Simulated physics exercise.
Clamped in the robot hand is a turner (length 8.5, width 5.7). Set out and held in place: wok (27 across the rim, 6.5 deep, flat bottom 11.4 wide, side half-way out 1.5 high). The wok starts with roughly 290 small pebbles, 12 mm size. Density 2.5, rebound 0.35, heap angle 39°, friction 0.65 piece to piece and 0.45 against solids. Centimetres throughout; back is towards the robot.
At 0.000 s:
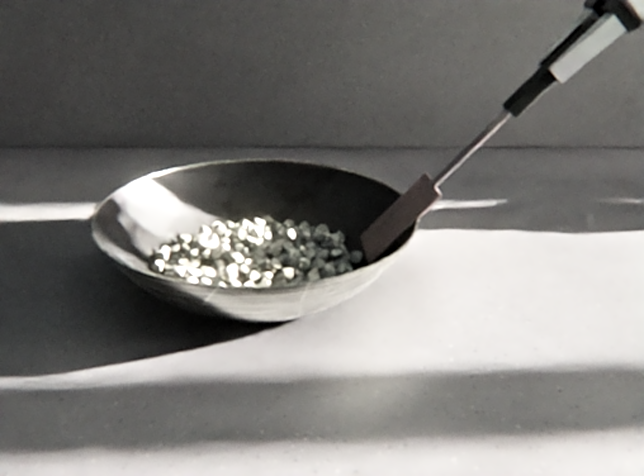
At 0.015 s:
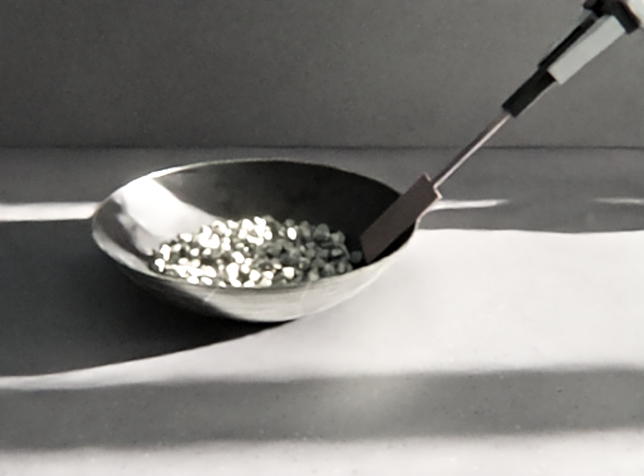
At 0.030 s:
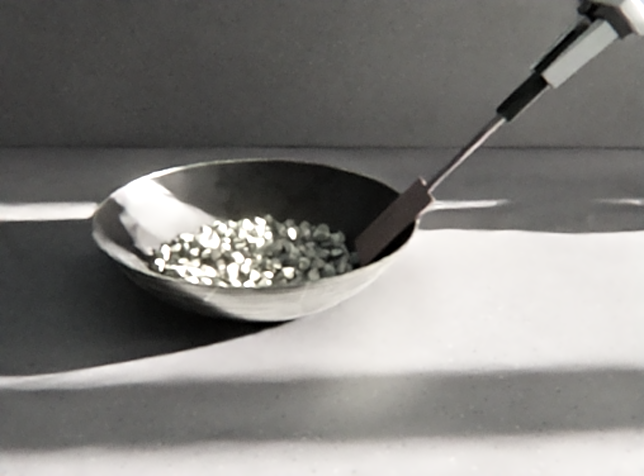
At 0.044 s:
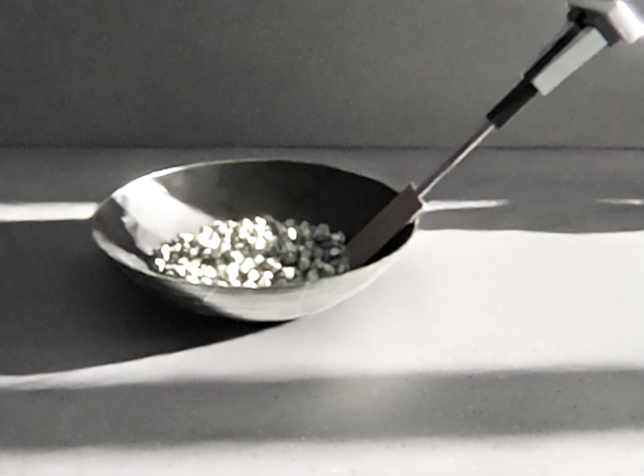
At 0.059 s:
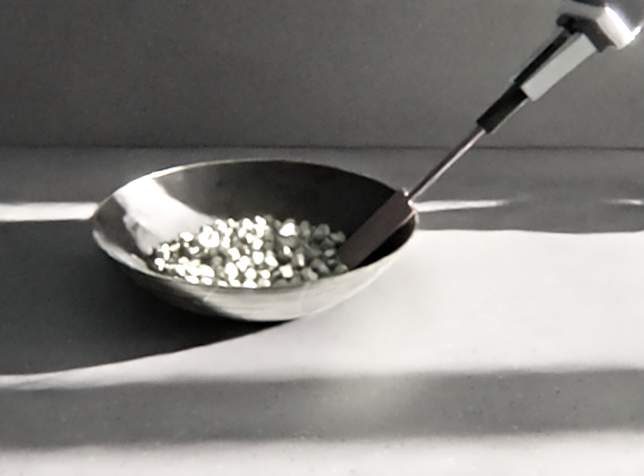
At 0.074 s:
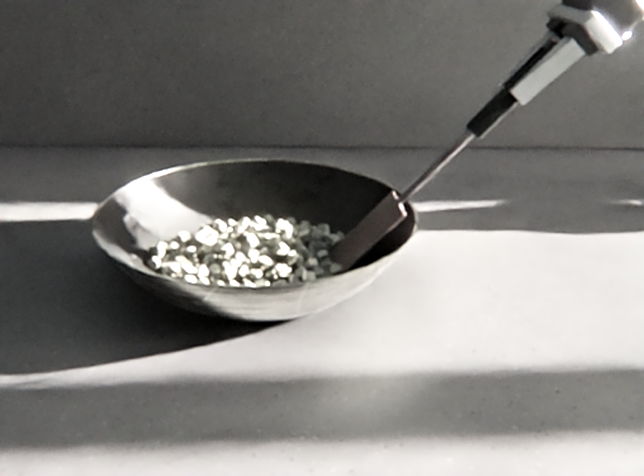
The video shows a metal wok of small, shiny pebbles on a sunlit surface while a robot hand slides a turner slowly down and leftward inside the right rim, its blade edging into the pebbles, which barely shift.
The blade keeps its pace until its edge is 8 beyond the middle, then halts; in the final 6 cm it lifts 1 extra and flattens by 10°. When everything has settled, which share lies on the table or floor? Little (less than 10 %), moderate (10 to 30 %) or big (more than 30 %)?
Share on the table or floor: Little (less than 10 %).
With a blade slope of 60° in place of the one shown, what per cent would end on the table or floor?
In that case some 5 per cent.
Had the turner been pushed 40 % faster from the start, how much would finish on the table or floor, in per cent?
In that case some 5 per cent.
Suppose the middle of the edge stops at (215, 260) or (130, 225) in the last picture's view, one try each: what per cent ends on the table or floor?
About 0 and 25 per cent.
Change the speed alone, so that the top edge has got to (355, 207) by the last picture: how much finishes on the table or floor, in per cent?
Some 20 per cent.
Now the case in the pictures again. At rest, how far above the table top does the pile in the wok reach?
About 7.5 cm.
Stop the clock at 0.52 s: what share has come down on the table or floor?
Some 5 per cent.
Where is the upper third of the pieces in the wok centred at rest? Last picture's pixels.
Near (145, 238).
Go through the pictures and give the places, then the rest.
The first picture shows the turner top edge at (434, 184), sloping 48°; upper third of the load around (259, 257), from x 155 to 355, top at y 220; 287 in the wok.
The second picture shows the turner top edge at (433, 185), sloping 48°; upper third of the load around (259, 257), from x 160 to 355, top at y 220.
The third picture shows the turner top edge at (427, 189), sloping 48°; upper third of the load around (259, 257), from x 160 to 355, top at y 220.
The fourth picture shows the turner top edge at (418, 194), sloping 48°; upper third of the load around (260, 255), from x 160 to 350, top at y 220.
The fifth picture shows the turner top edge at (409, 199), sloping 48°; upper third of the load around (266, 256), from x 160 to 350, top at y 220.
The sixth picture shows the turner top edge at (399, 203), sloping 48°; upper third of the load around (253, 252), from x 155 to 350, top at y 220; 287 in the wok.
After 0.17 s, sloping 48°, highest piece 5 above the table; 287 in the wok.
After 0.27 s, sloping 44°, highest piece 8 above the table; 287 in the wok.
After 0.52 s, sloping 38°, highest piece 7 above the table; 275 in the wok, 12 on the table or floor.
After 1.57 s, sloping 38°, highest piece 7 above the table; 275 in the wok, 12 on the table or floor.
In the end, 275 in the wok, 12 on the table or floor. That is 4 % on the table or floor.
